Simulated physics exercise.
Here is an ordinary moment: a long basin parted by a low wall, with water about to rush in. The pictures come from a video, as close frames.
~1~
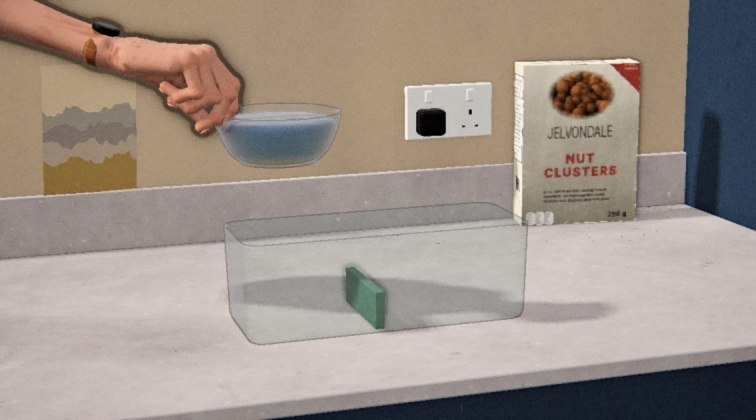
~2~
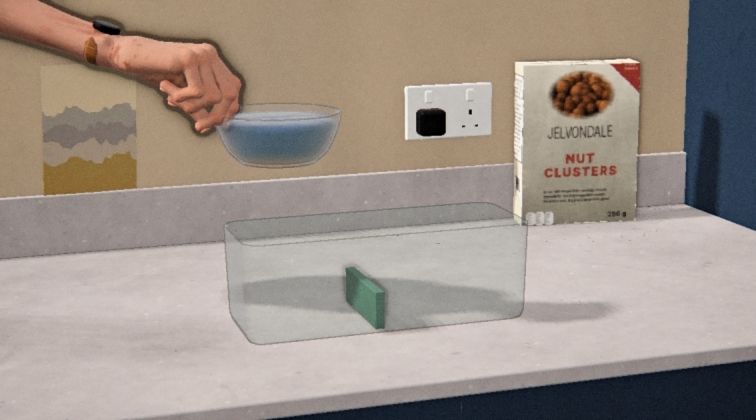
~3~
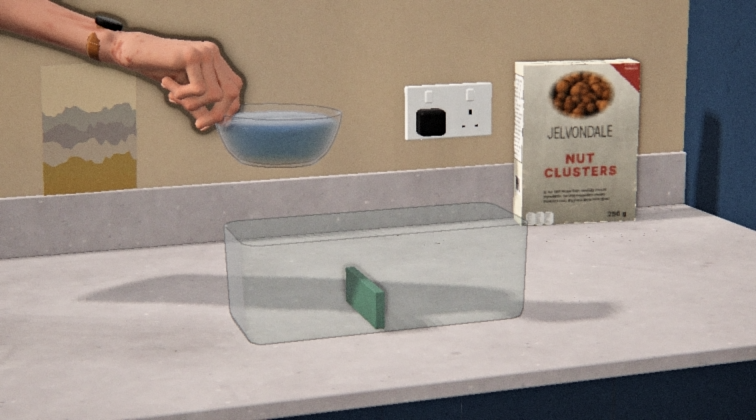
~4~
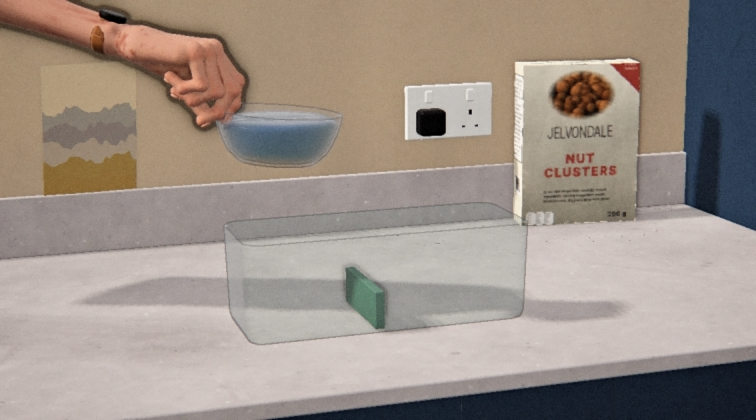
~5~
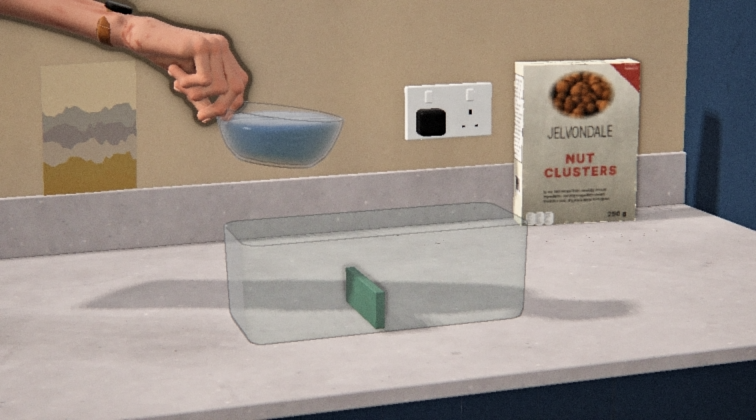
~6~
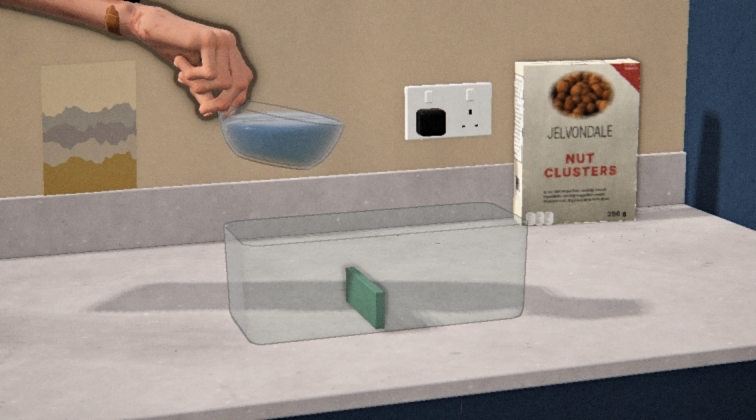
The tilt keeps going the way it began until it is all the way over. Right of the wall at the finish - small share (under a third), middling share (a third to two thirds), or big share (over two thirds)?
Big.
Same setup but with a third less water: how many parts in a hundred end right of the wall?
Some 70 parts in a hundred, give or take.
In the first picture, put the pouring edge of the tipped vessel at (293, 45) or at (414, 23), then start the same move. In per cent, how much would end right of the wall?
Estimate, in order: 45 and 90 per cent.
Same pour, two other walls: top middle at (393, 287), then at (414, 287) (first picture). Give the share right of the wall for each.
About 50 and 10 per cent.
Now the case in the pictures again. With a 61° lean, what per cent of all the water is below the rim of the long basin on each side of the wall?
About 5 per cent on the left and 35 on the right.
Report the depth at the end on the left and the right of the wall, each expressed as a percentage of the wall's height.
Left part: 10 per cent, right part: 40 per cent.
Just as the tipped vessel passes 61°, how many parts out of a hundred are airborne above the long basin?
About 30 per cent.
A moment on, the tilt is 61° and 32 per cent is still to pour, 3 is left of the wall and 35 right of it.
Next, the tilt is 93° and 1 per cent is still to pour, 16 is left of the wall and 79 right of it.
Then the tilt is 103° and 0 per cent is still to pour, 20 is left of the wall and 79 right of it.
Later the tilt is 103° and 0 per cent is still to pour, 20 is left of the wall and 79 right of it.
Finally, 20 per cent lies left of the wall, 79 right of it and 1 outside.
